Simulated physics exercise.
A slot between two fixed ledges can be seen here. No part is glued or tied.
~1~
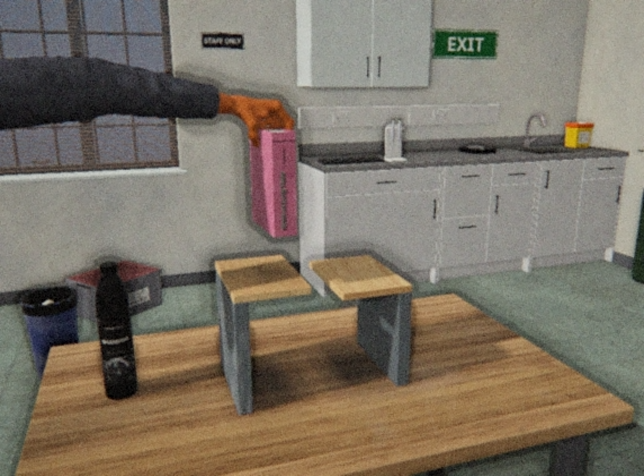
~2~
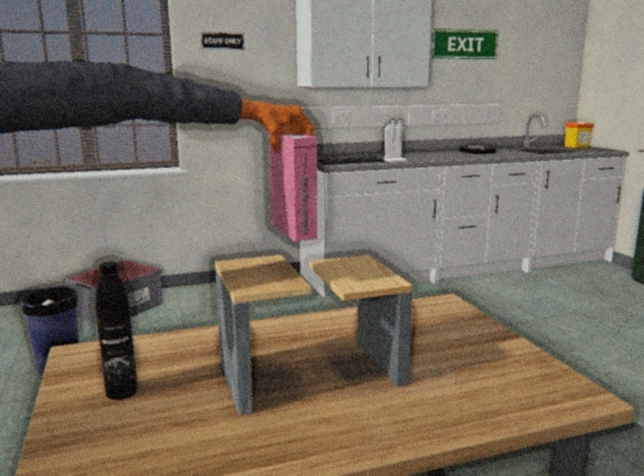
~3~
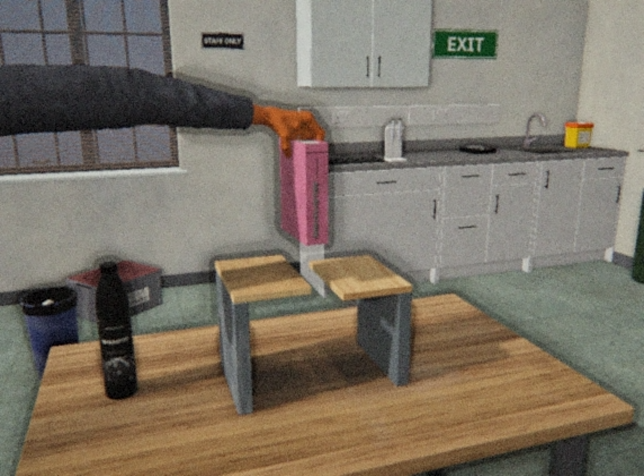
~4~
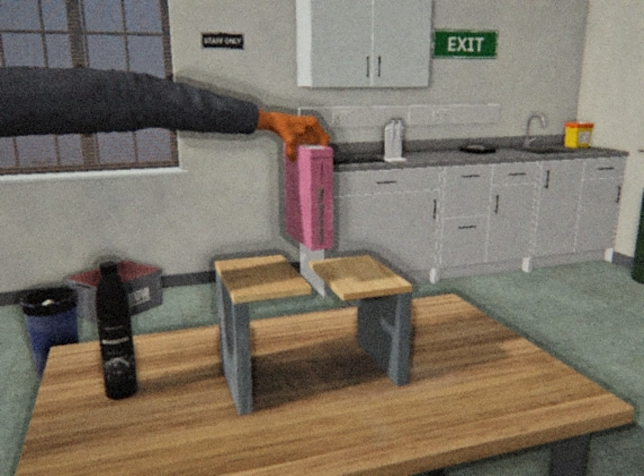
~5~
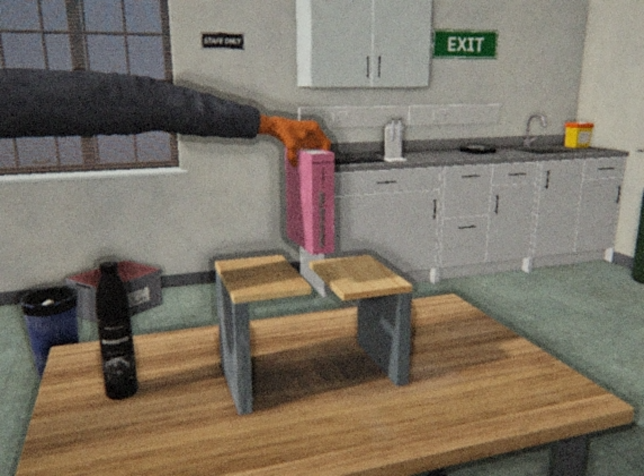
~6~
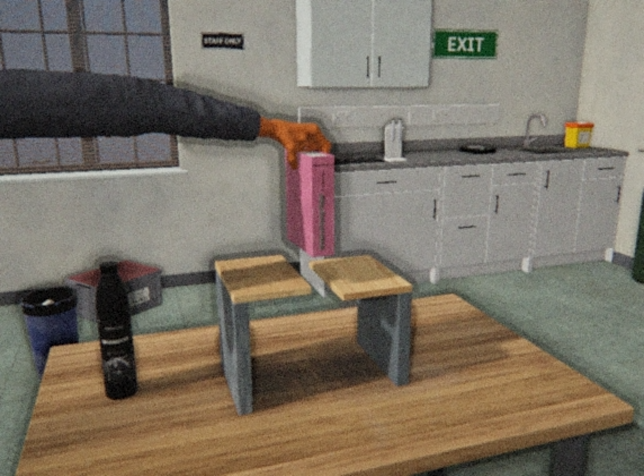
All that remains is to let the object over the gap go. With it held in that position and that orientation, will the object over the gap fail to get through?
No - it comes out below.
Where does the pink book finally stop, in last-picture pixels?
End position, last frame: About (310, 334).
Then, 0.30 s later than the last frame, pink book moved about its own width near (310, 286).
Then, 0.40 s later than the last frame, pink book moved well along near (310, 327).
When it is over, moved from the start, pink book; black bottle as before. End places, in pixels of the last picture, pink book near (310, 334). The book drops through.
